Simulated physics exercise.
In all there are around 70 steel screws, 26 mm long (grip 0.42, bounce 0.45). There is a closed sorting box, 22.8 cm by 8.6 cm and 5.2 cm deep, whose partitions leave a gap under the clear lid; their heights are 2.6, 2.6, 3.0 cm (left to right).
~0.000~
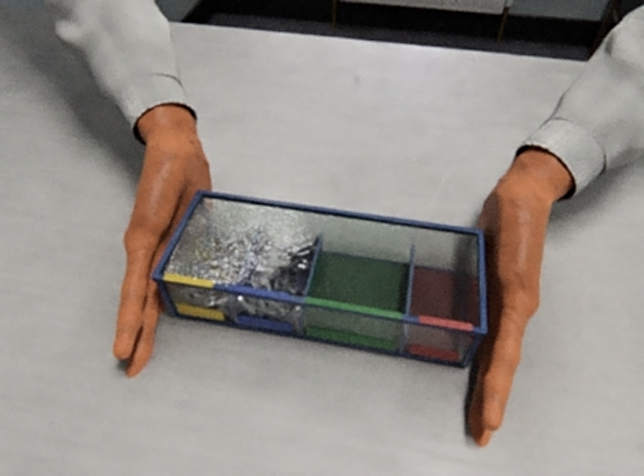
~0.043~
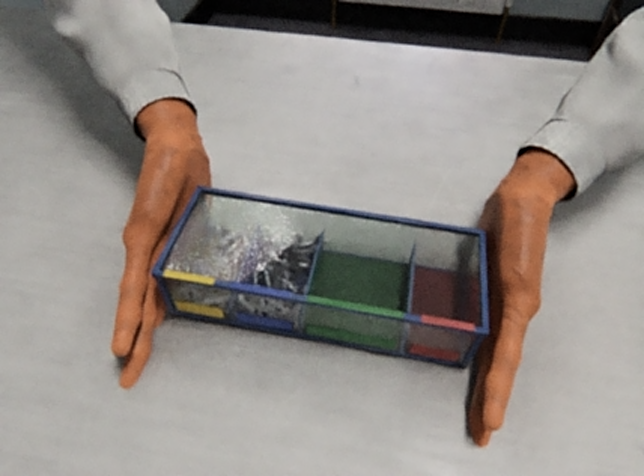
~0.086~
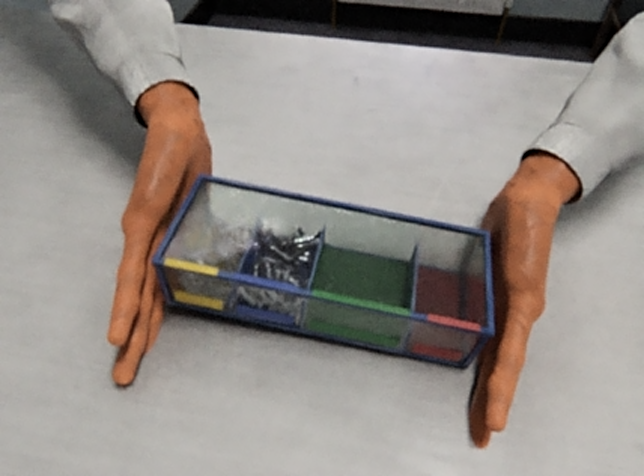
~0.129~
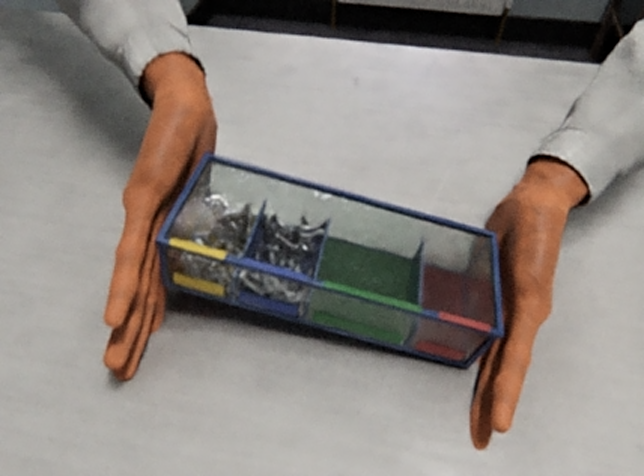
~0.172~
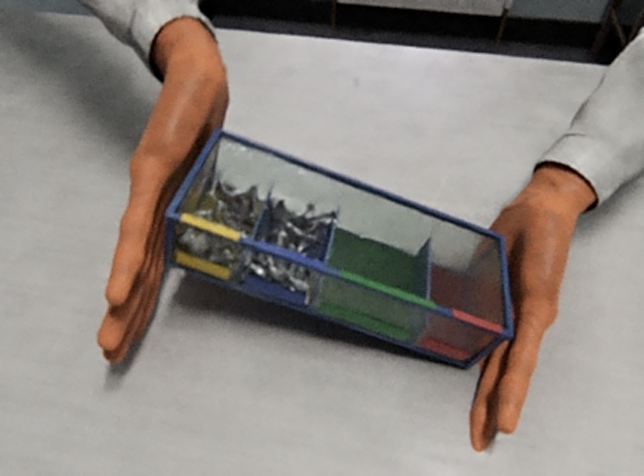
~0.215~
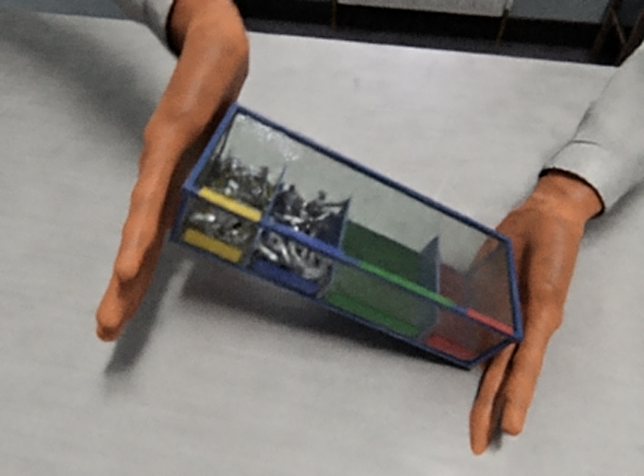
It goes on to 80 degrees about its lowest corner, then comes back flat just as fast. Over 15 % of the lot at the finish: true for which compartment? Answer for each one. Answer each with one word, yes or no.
Red: Yes. Blue: Yes. Green: Yes. Yellow: No.
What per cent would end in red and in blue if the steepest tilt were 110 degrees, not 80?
Shares after the change: Red 90, blue 0, per cent.
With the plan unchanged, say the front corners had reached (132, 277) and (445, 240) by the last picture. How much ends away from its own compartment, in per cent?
Some 15 %.
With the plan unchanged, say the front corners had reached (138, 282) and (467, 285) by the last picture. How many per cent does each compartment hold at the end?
Per cent at the end: Red 0; blue 40; green 0; yellow 60.
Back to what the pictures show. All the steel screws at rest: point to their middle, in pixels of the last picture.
Approximately (385, 289) in the last picture.
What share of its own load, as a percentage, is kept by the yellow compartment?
My estimate is roughly 20 percent.
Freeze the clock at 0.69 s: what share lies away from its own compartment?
About 30 percent.
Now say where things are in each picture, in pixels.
Box tilt 0 degrees, front corners at (159, 276) and (480, 329); blue 55 %, yellow 45 %, in the first frame.
Box tilt 1 degrees, front corners at (159, 272) and (482, 329), in the second frame.
Box tilt 5 degrees, front corners at (159, 260) and (487, 330), lowest corner right back, in the third frame.
Box tilt 11 degrees, front corners at (163, 239) and (496, 331), lowest corner right back, in the fourth frame.
Box tilt 17 degrees, front corners at (174, 214) and (506, 332), lowest corner right back, in the fifth frame.
Box tilt 24 degrees, front corners at (191, 188) and (516, 335), lowest corner right back; blue 55 %, yellow 45 %. The box's pace is about 155 degrees a second, in the sixth frame.
After 0.69 s, tilt 78 degrees; blue 50 %, green 20 %, yellow 30 %.
After 1.01 s, tilt 31 degrees; red 25 %, blue 35 %, green 35 %, yellow 10 %.
After 1.42 s, tilt 0 degrees; red 25 %, blue 35 %, green 35 %, yellow 10 %.
By 1.8 s all is still; red 25 %, blue 35 %, green 35 %, yellow 10 %.
